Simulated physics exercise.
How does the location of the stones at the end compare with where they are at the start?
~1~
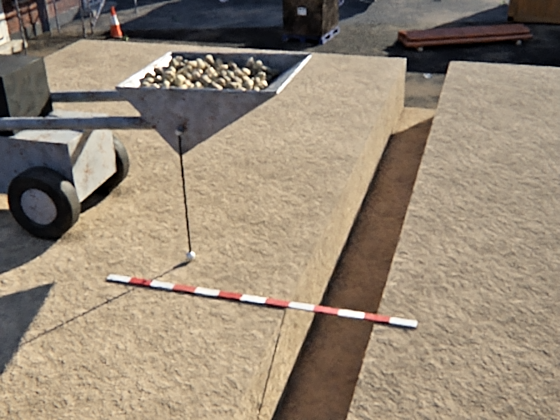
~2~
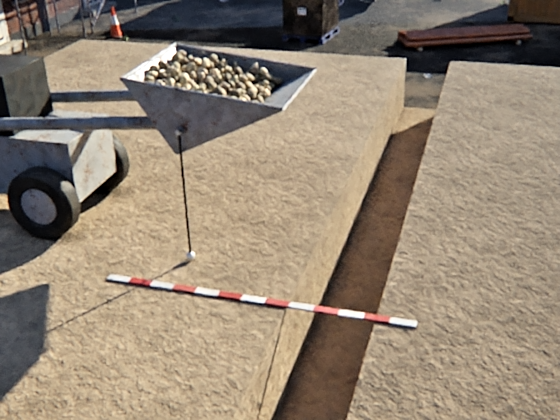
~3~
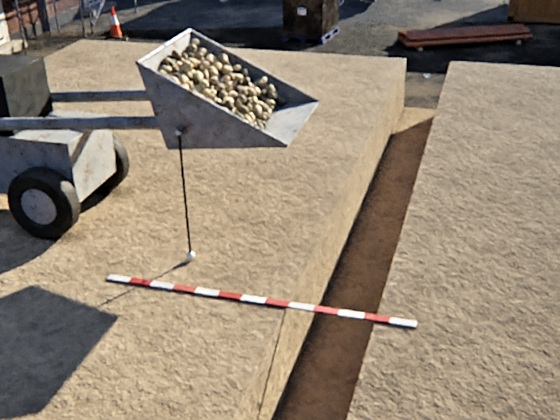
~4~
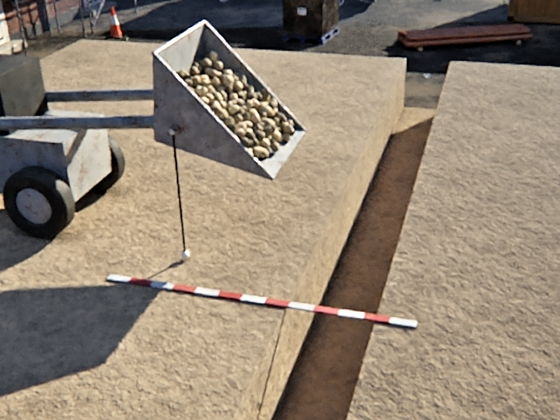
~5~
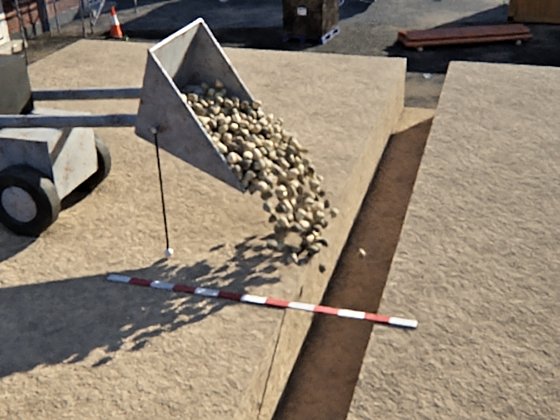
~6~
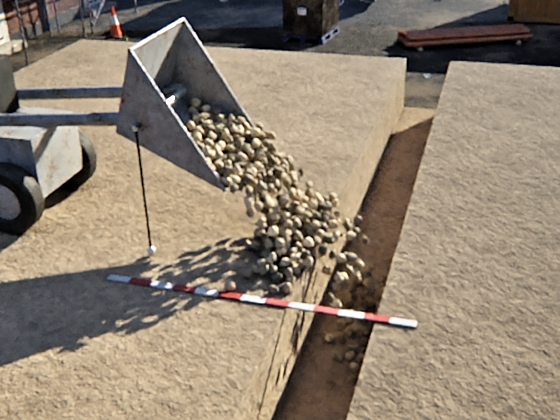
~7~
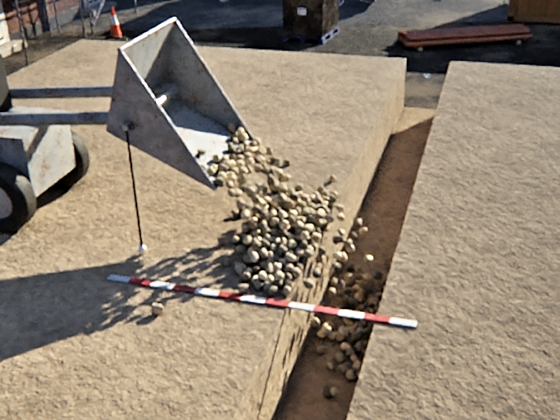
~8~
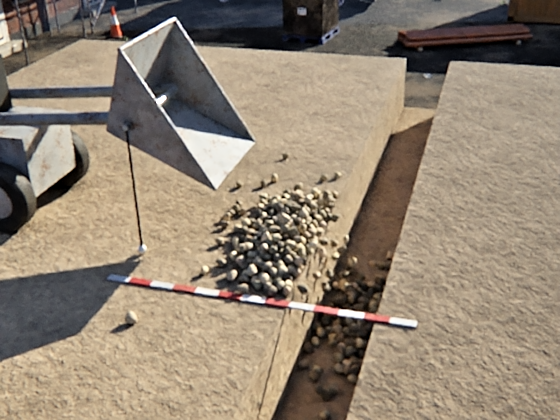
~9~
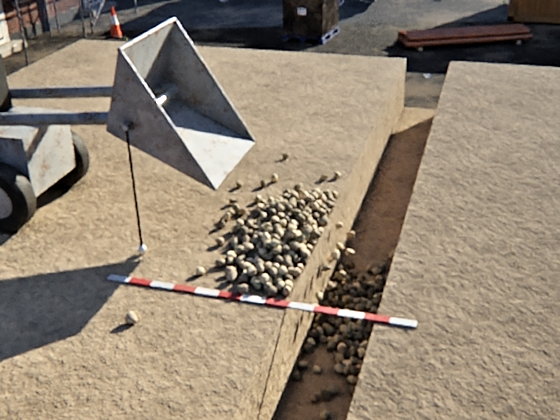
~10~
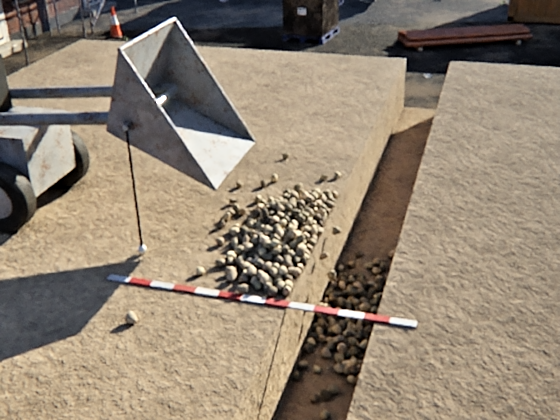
At the start the stones sit together in the raised bucket, but by the end they lie lower and farther right, partly heaped on the sandy surface beside the trench and partly down inside it.
